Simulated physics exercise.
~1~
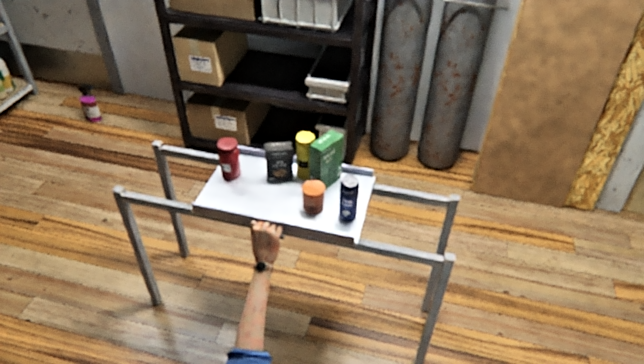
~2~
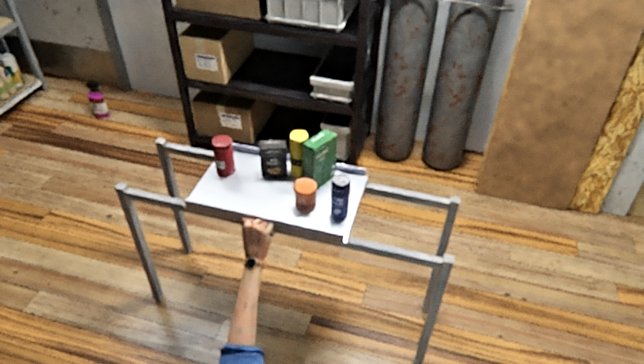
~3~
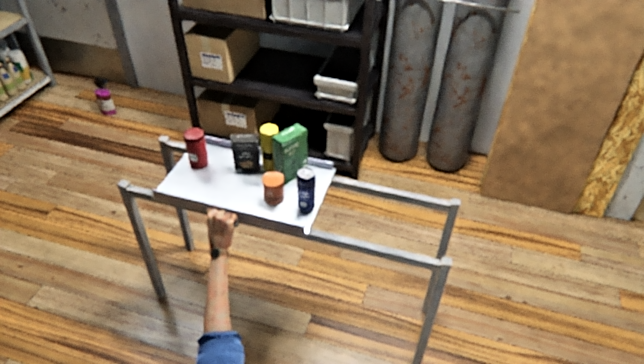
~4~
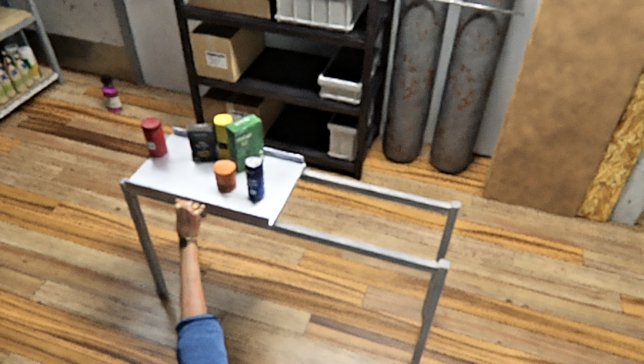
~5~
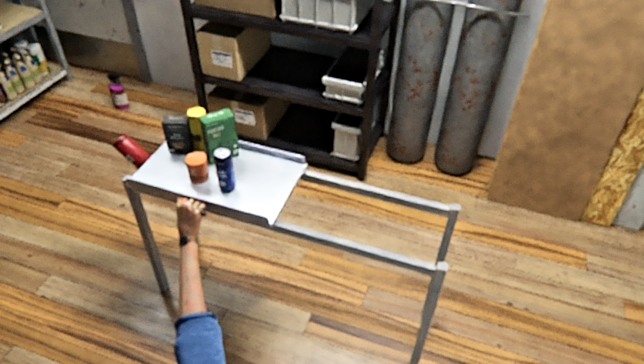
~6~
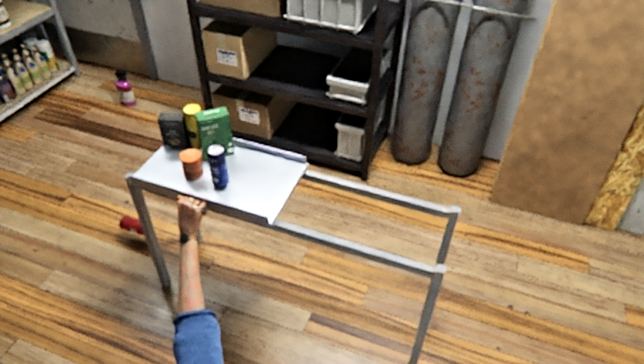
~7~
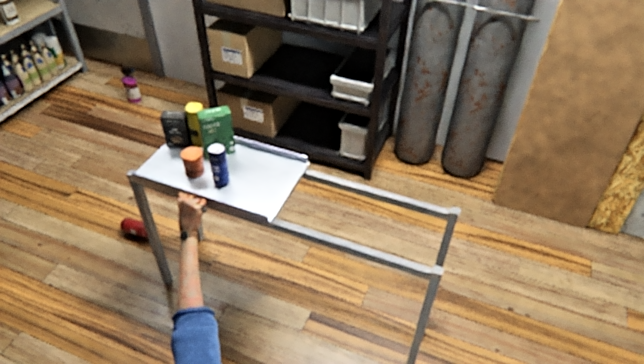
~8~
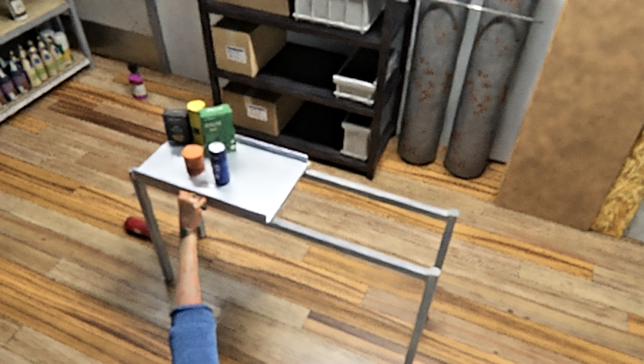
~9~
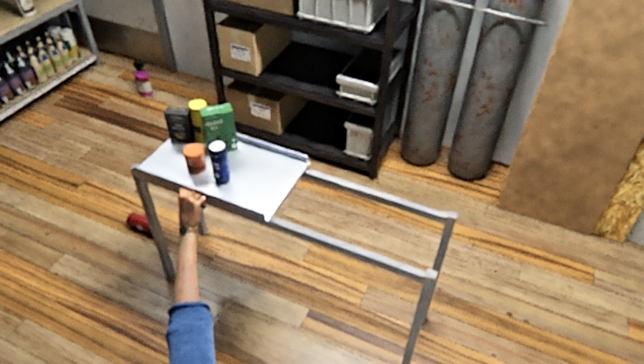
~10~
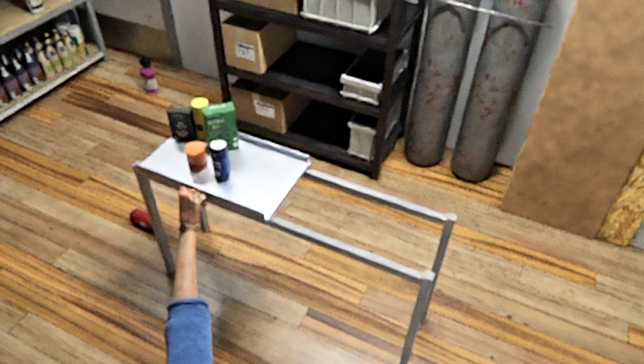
The clip shows a hand pulling a white tray of six small containers leftward along a metal frame until it stops at the left end. The red jar tips off the left side and drops to the floor, while the other five stay upright on the tray, shifted toward its left end.
